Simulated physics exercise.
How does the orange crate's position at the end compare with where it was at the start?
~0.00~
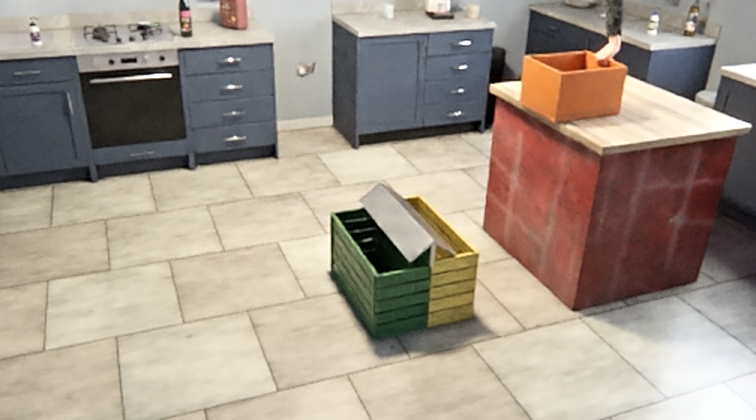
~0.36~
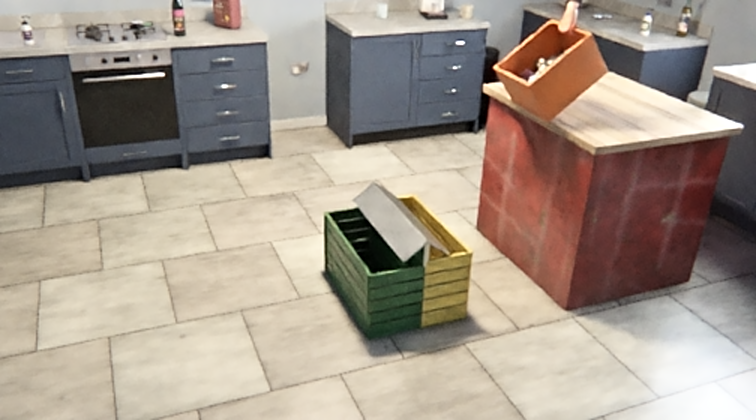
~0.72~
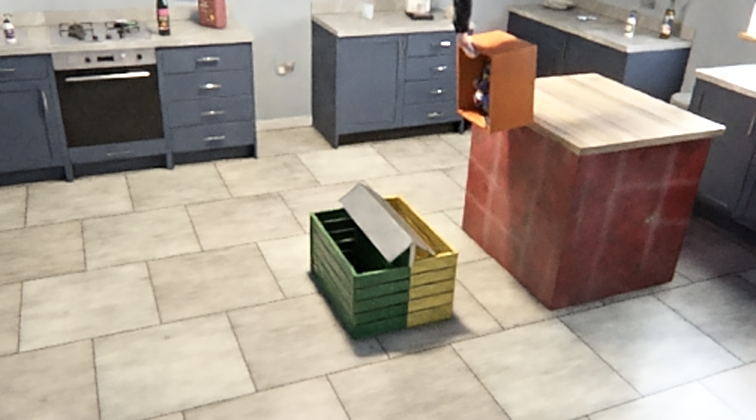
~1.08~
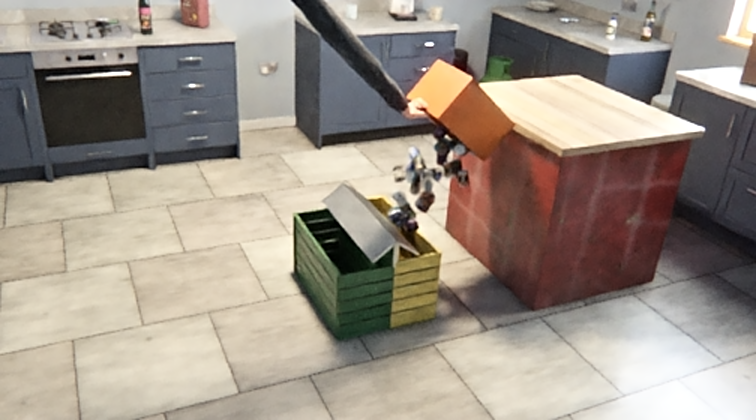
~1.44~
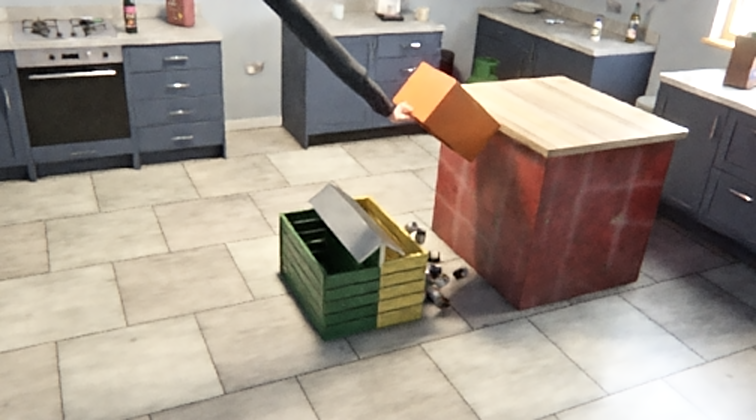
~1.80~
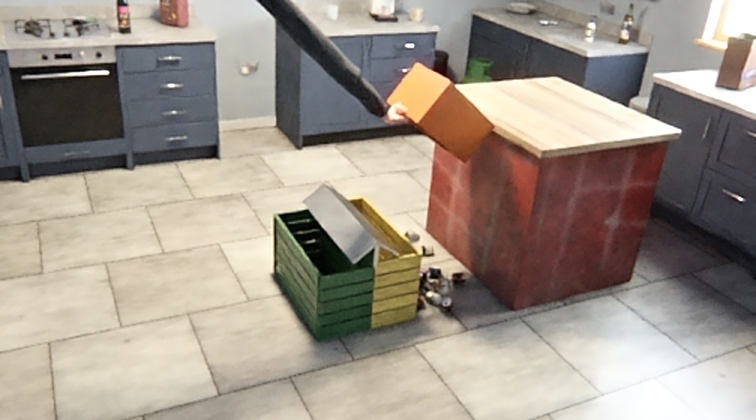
At the start the orange crate sits upright on top of the bench. By the end it is farther left and a little lower in view, held tipped over at the bench's left edge.
